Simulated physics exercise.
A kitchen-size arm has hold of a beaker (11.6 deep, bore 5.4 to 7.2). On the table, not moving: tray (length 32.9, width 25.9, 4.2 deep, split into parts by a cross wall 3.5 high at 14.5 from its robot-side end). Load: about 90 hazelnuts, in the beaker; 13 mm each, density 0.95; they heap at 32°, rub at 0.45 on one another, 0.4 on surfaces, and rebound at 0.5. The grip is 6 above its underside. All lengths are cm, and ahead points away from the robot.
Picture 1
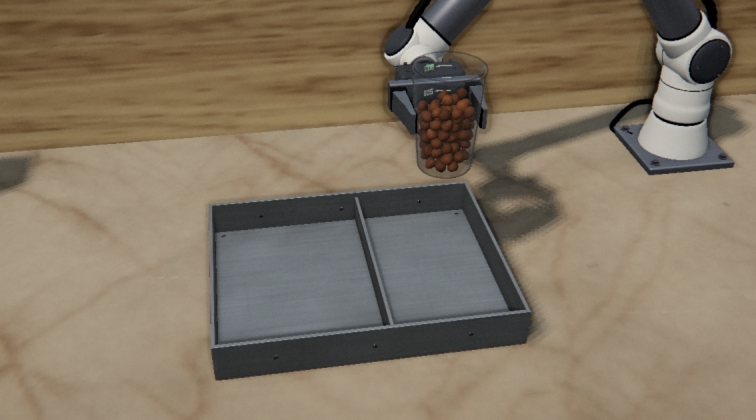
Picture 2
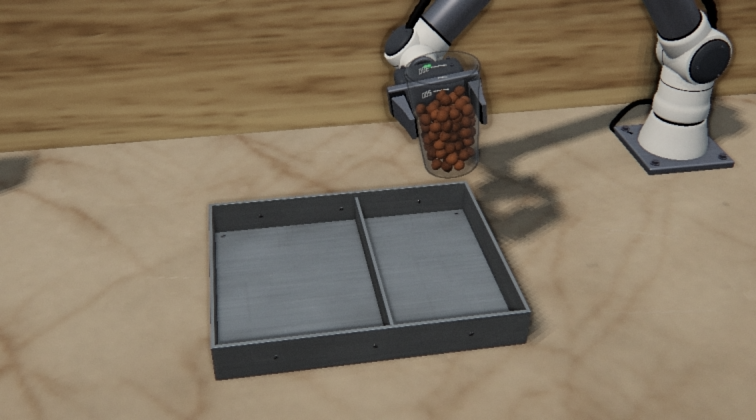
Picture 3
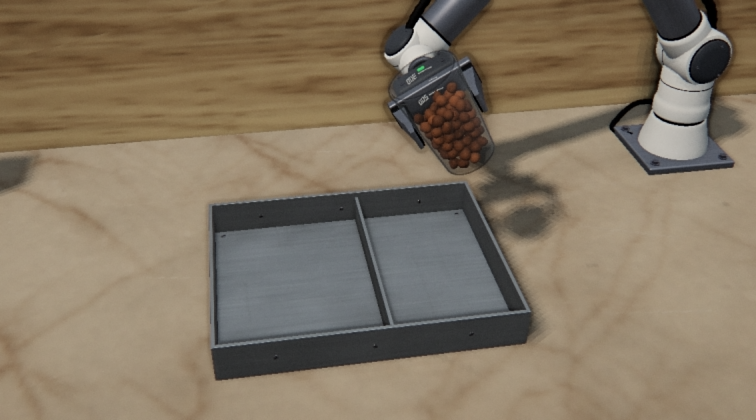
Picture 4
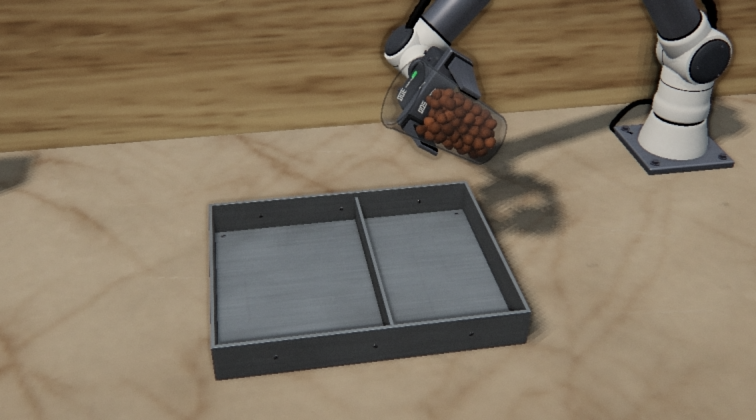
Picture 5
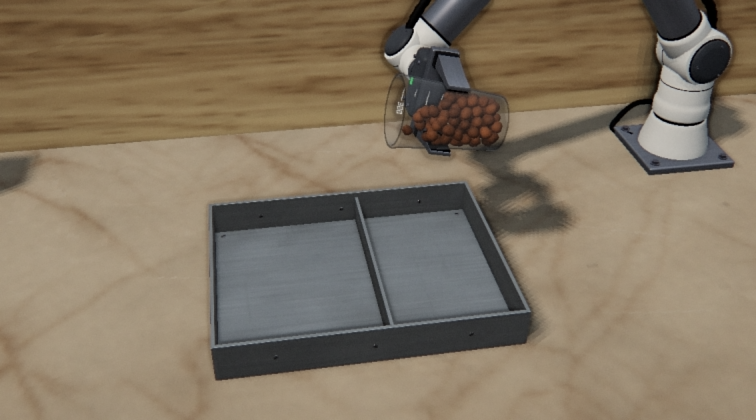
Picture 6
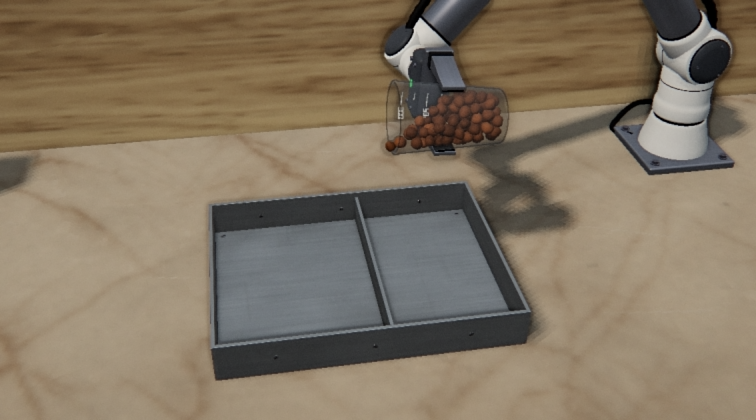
A pale, veined marble-look tabletop with a wood-grain surface behind it is seen from above at an angle, the view staying still. A white and dark grey robot arm at the upper right grips a clear beaker of reddish-brown hazelnuts above a grey, two-part tray. The arm tips the beaker until it lies nearly sideways, its mouth leftward, and the nuts shift and spread along its lower side.
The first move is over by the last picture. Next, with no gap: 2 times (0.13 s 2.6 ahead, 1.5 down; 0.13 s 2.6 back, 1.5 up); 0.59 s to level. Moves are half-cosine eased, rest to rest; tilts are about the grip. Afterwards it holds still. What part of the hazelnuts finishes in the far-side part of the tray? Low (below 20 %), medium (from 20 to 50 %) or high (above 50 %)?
A medium share, from 20 to 50 %, ends in the far-side part of the tray.
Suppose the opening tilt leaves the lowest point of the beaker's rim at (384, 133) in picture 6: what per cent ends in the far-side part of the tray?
About 0 per cent.
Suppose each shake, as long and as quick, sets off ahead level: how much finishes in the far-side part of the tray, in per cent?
About 40 per cent.
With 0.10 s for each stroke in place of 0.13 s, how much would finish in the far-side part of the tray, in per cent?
It would be near 35 per cent.
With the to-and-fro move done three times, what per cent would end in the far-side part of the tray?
In that case some 45 per cent.
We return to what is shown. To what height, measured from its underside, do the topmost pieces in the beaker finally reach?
About 7.0 cm.
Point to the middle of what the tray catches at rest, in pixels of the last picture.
Near (306, 274).
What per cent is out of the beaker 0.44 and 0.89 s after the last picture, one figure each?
In turn: 15, 30.
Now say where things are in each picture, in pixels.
The first picture shows the beaker middle at (447, 119), level; upper third of the load around (447, 111), from x 425 to 470, top at y 95; 94 in the beaker.
The second picture shows the beaker middle at (447, 119), tilted 8° forward; upper third of the load around (446, 111), from x 420 to 470, top at y 90.
The third picture shows the beaker middle at (448, 118), tilted 30° forward; upper third of the load around (452, 113), from x 420 to 480, top at y 85.
The fourth picture shows the beaker middle at (448, 118), tilted 56° forward; upper third of the load around (451, 108), from x 420 to 490, top at y 95.
The fifth picture shows the beaker middle at (449, 117), tilted 78° forward; upper third of the load around (462, 107), from x 405 to 495, top at y 95.
The sixth picture shows the beaker middle at (449, 117), tilted 86° forward; upper third of the load around (467, 107), from x 390 to 500, top at y 95; 94 in the beaker.
Then, 0.44 s on, tilted 86° forward, highest piece 21 above the table; 80 in the beaker, 12 in the far-side part, 2 in flight or on a rim.
Then, 0.89 s on, tilted 27° forward, highest piece 25 above the table; 67 in the beaker, 26 in the far-side part, 1 in the robot-side part.
Then, 1.31 s on, level, highest piece 23 above the table; 67 in the beaker, 26 in the far-side part, 1 in the robot-side part.
Then, 2.36 s on, level, highest piece 23 above the table; 67 in the beaker, 26 in the far-side part, 1 in the robot-side part.
In the end, 67 in the beaker, 26 in the far-side part, 1 in the robot-side part. That is 28 % in the far-side part of the tray.
